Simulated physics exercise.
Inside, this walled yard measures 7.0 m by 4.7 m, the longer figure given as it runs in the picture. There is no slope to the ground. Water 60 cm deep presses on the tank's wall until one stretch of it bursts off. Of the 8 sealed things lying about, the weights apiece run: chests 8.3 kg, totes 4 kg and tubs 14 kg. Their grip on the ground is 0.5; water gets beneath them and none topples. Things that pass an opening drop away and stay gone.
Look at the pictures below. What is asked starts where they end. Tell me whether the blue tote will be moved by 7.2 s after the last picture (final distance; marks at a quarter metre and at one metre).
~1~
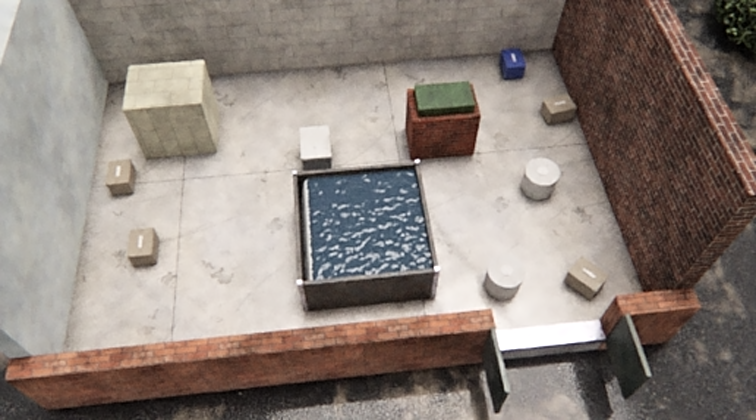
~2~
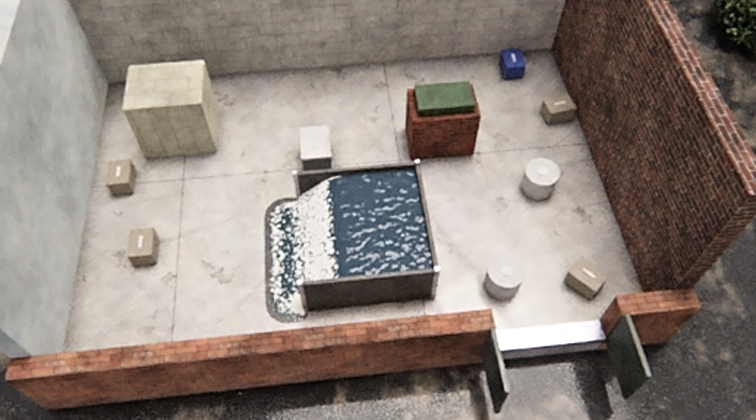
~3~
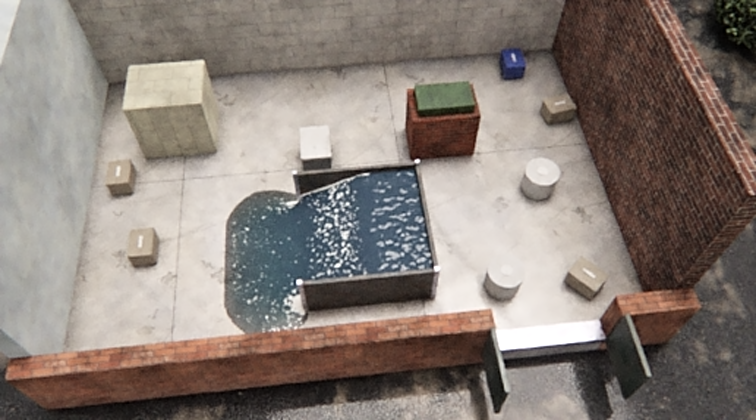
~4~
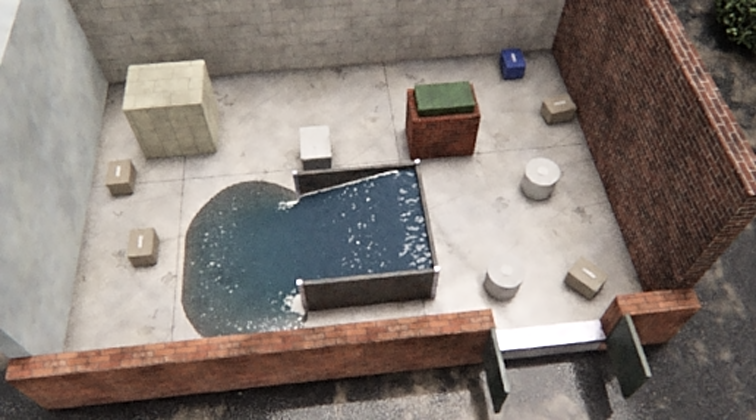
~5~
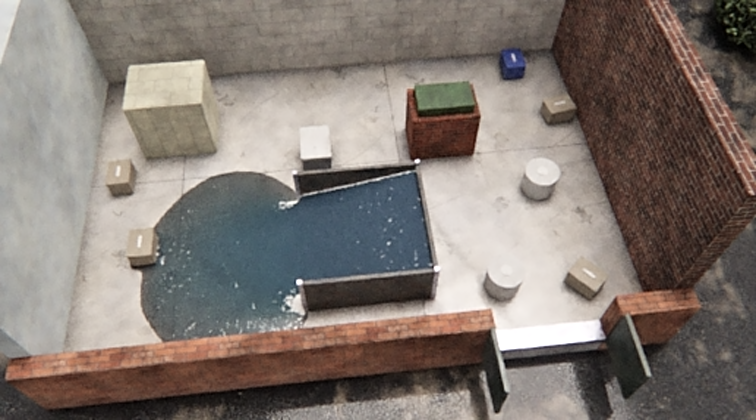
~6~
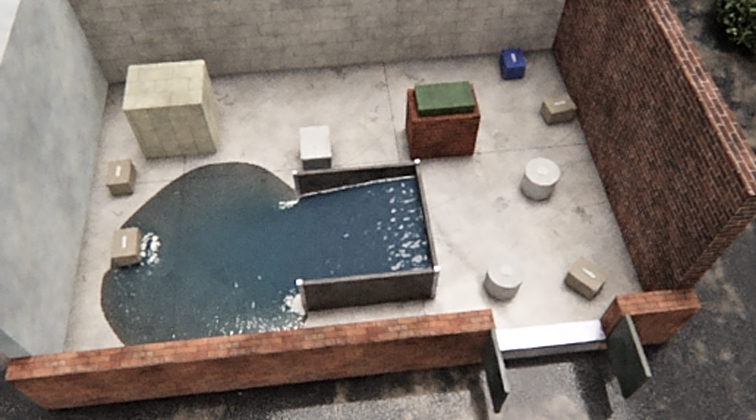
Blue tote covers a modest distance.
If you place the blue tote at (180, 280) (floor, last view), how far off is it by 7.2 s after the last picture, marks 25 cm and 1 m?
As it turns out, it is swept away.
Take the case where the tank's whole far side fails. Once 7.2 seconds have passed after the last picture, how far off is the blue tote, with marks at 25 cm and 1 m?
In that scenario the blue tote would have been washed far off.
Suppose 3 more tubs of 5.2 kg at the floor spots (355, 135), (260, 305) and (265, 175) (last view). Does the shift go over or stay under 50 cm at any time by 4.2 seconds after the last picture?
So that's within the threshold, beyond the threshold and beyond the threshold, in that sequence.
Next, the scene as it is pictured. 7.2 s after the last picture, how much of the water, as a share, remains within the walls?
I'd say some 98 percent hasn't gone yet.
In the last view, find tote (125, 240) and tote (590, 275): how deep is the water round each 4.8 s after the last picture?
9 and 0 cm.
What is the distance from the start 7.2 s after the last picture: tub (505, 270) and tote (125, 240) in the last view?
Lab note - net shifts in order: 0 cm; 200 cm.
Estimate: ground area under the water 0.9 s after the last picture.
About 11.0 m2.
Then, 0.9 s after the last picture the blue tote is near (514, 58), 0.0 m from its start, aground; 0 of 8 are out; 2 afloat.
Then, 2.8 s after the last picture the blue tote is near (514, 58), 0.0 m from its start, aground; 0 of 8 are out; 1 afloat.
Then, 4.8 s after the last picture the blue tote is near (514, 58), 0.0 m from its start, aground; 0 of 8 are out; 2 afloat.
Then, 7.2 s after the last picture the blue tote is near (552, 65), 0.6 m from its start, afloat; 0 of 8 are out; 4 afloat.
